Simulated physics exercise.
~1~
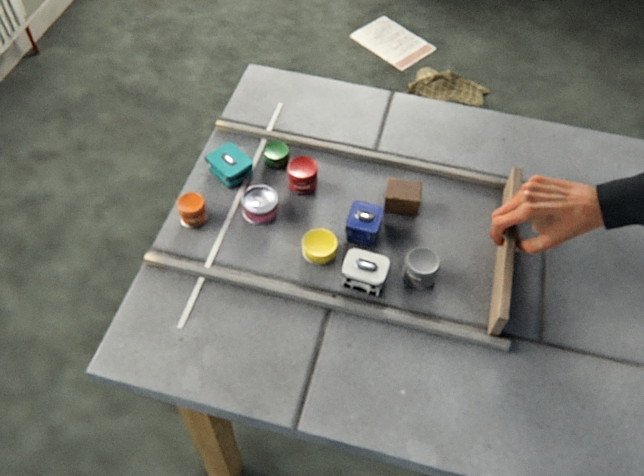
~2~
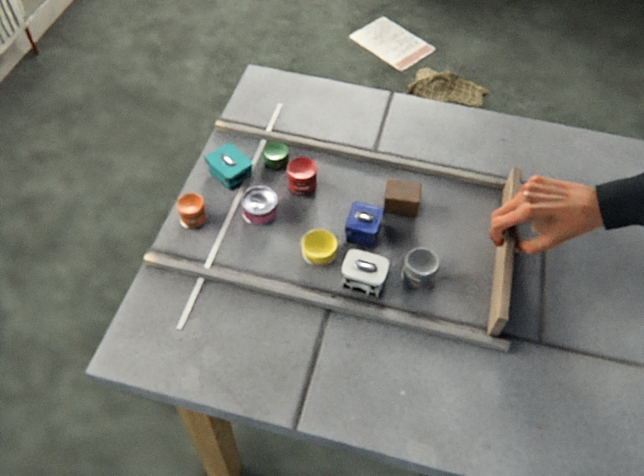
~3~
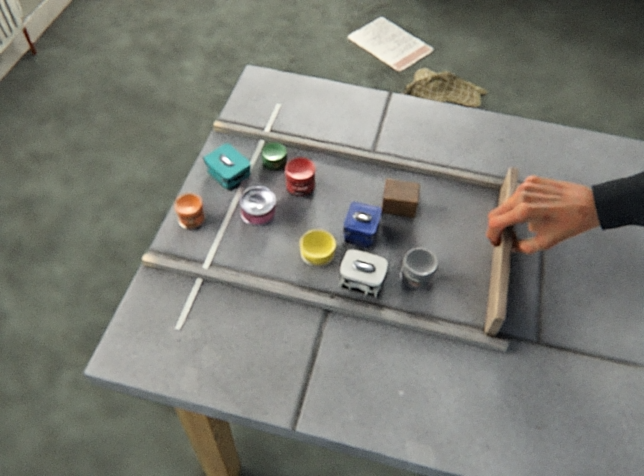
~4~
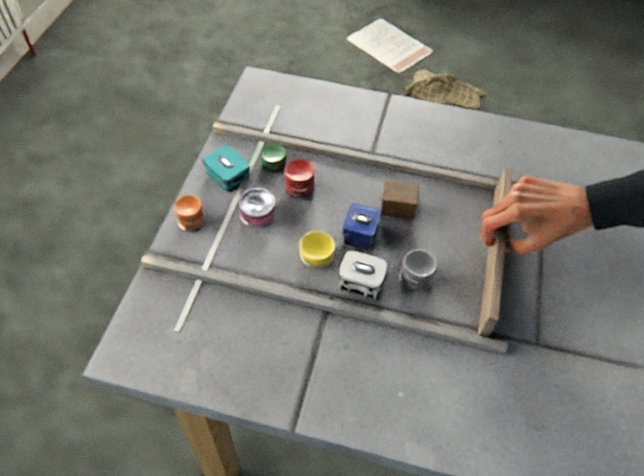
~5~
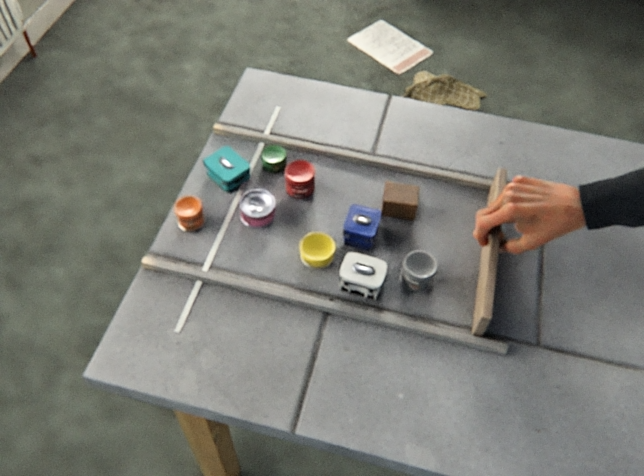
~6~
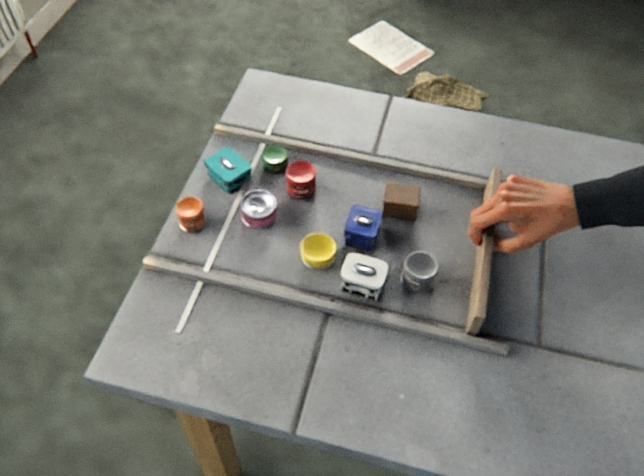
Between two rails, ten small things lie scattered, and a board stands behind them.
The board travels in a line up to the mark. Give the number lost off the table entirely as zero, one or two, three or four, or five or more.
Lost off the table: One or two.
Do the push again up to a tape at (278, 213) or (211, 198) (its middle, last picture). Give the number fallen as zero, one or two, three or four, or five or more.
Taking them in turn, not one; five or more.
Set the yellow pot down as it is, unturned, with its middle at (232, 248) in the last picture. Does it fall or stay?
From that start the object is safe.
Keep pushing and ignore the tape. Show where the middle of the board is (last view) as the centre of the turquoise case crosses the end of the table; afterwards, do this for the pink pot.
The turquoise case puts it at (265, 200), the pink pot at (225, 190).
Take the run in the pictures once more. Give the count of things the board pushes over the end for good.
Count: 2.
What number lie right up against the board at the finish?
Number: 5.
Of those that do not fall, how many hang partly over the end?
The total comes out at 3.
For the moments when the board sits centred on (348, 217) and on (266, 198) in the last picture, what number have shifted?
It comes to 5 for the first spot, 10 for the other.
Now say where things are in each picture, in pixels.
The first picture shows orange pot (192, 210); turquoise case (230, 166); green tub (277, 155); board (506, 247); tape (237, 200).
The second picture shows turquoise case (230, 167); yellow pot (319, 248).
The third picture shows green tub (274, 157); board (502, 248).
The fourth picture shows orange pot (189, 213); red tub (300, 178).
The fifth picture shows turquoise case (228, 170); pink pot (258, 209).
The sixth picture shows orange pot (191, 215); turquoise case (229, 170); green tub (275, 160); board (485, 247); tape (236, 204).
A little later, none off yet; orange pot at rest near (191, 215); turquoise case at rest near (229, 170); green tub at rest near (275, 160).
Next, none off yet; orange pot at rest near (191, 215); turquoise case shifted a little near (206, 167); green tub at rest near (272, 156).
When it is over, the number that fall off is one or two; down, turquoise case and orange pot.
